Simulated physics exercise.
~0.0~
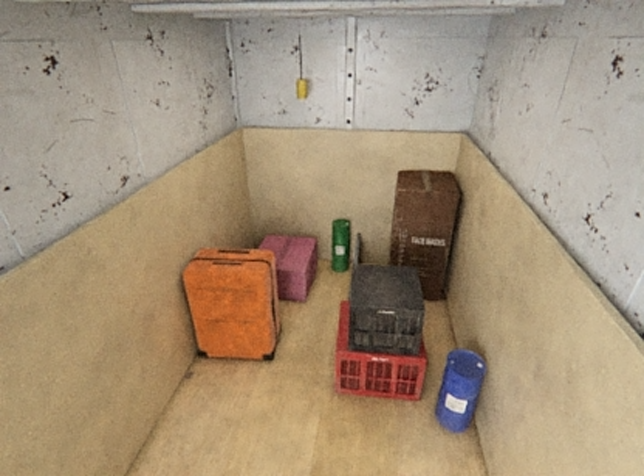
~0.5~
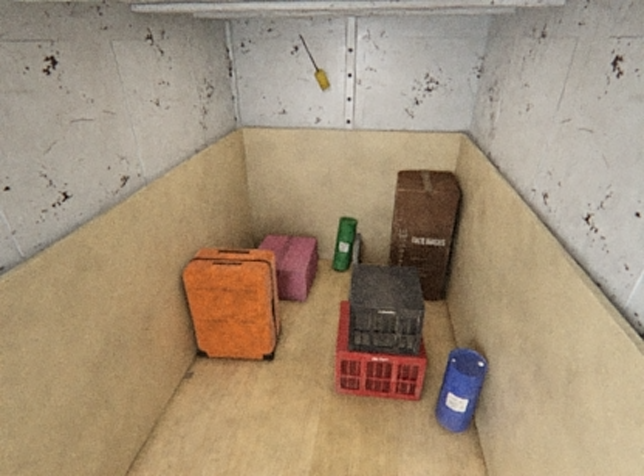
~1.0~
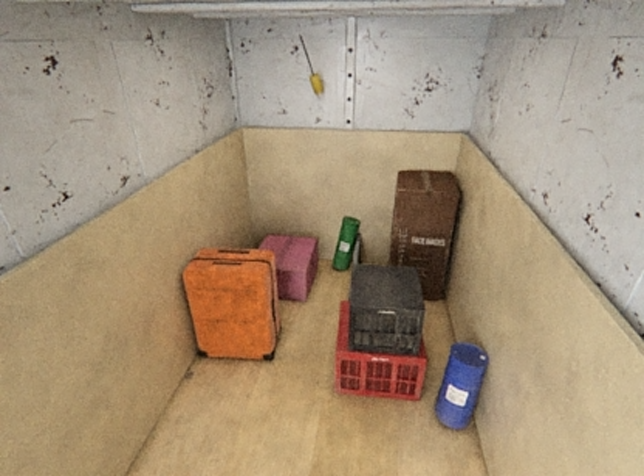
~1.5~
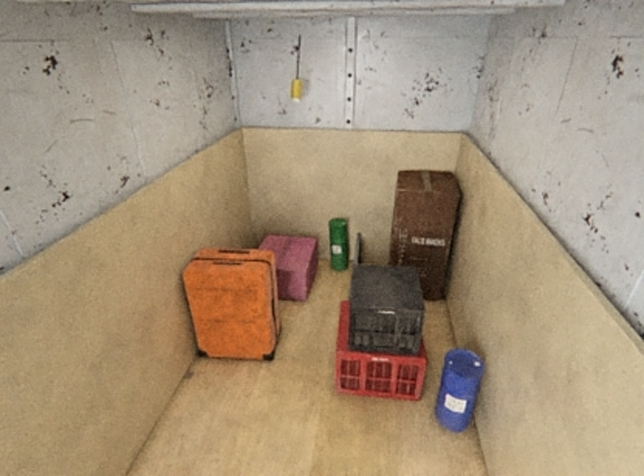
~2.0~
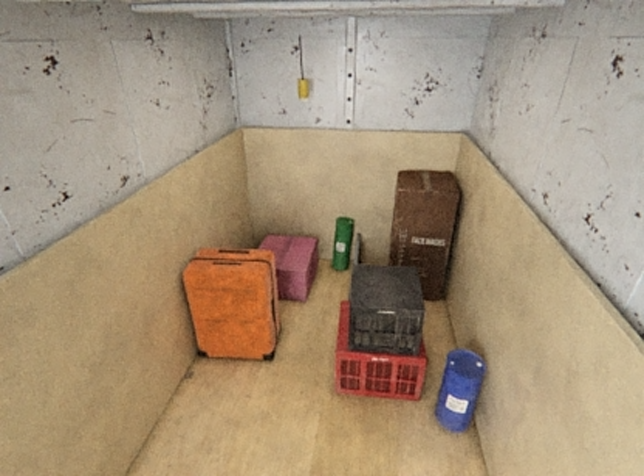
At the start, an orange suitcase, a pink box, a green canister, a tall brown box, a black crate stacked on a red one, and a blue canister stand in the load bay, with a yellow lamp hanging at the back. The lamp swings to the right, and the green canister tips into a lean. It is still leaning as the lamp starts to drop back. Then the lamp hangs almost straight, and the green canister stands upright again, slightly to the left. At the end, everything remains standing close to where it began.
